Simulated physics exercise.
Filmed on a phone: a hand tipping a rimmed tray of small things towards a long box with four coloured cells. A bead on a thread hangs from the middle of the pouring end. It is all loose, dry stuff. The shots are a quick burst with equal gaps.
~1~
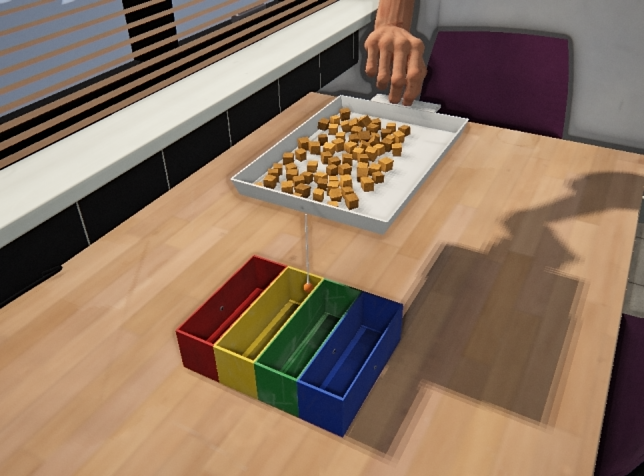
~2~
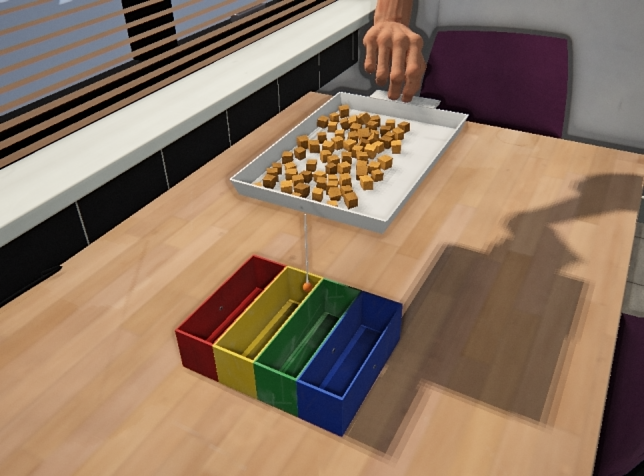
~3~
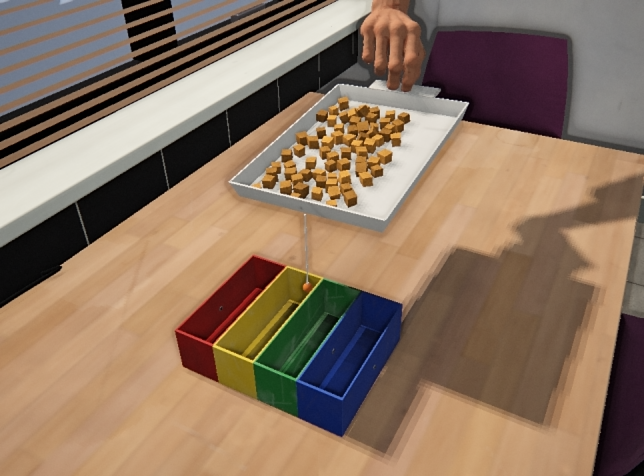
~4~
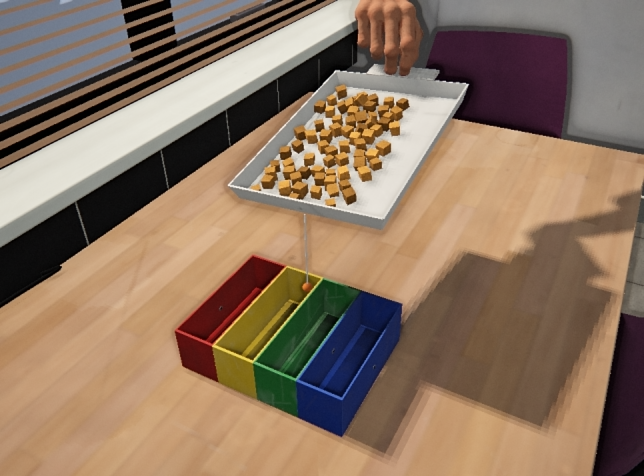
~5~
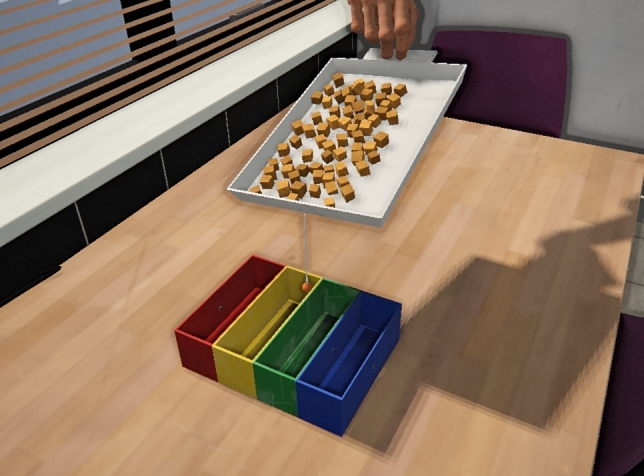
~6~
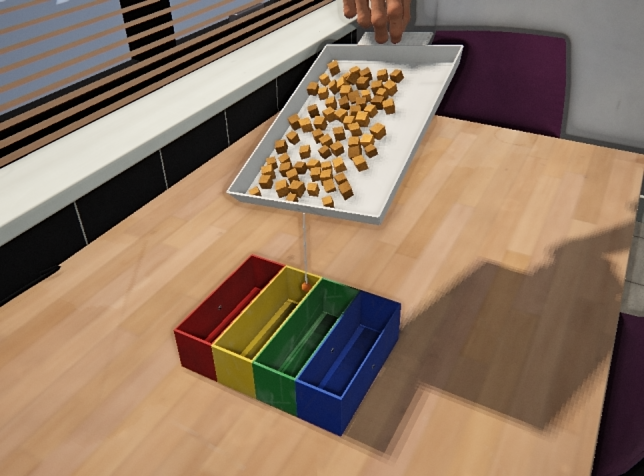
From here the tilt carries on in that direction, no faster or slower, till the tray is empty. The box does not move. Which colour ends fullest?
The red one ends fullest.
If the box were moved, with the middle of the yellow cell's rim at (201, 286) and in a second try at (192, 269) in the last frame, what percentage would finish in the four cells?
About 90 and 80 per cent.
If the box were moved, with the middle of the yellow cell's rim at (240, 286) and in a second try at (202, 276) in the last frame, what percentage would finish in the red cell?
About 30 and 0 per cent.
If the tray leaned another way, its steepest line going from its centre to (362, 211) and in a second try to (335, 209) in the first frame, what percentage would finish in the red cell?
Roughly 0 per cent, and 0 per cent.
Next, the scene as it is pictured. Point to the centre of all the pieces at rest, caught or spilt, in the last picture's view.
Close to (231, 332).
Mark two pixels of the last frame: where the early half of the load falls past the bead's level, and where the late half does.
First near (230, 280), later near (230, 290).
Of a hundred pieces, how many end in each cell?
In per cent, red cell 40, yellow cell 20, green cell 10 and blue cell 0.
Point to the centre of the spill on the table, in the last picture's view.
Close to (155, 329).
Just after the last frame, tray tipped steeply; every one on the tray.
A moment on, tray tipped past a quarter turn; almost all on the tray; just a few in the red cell; about a tenth falling or outside the box.
Further on, tray tipped past a quarter turn; roughly a third in the red cell; roughly a quarter in the yellow cell; about a tenth in the green cell; roughly a third falling or outside the box.
When it is over, tray tipped past a quarter turn; roughly a third in the red cell; roughly a quarter in the yellow cell; about a tenth in the green cell; not one in the blue cell; roughly a third outside the box.
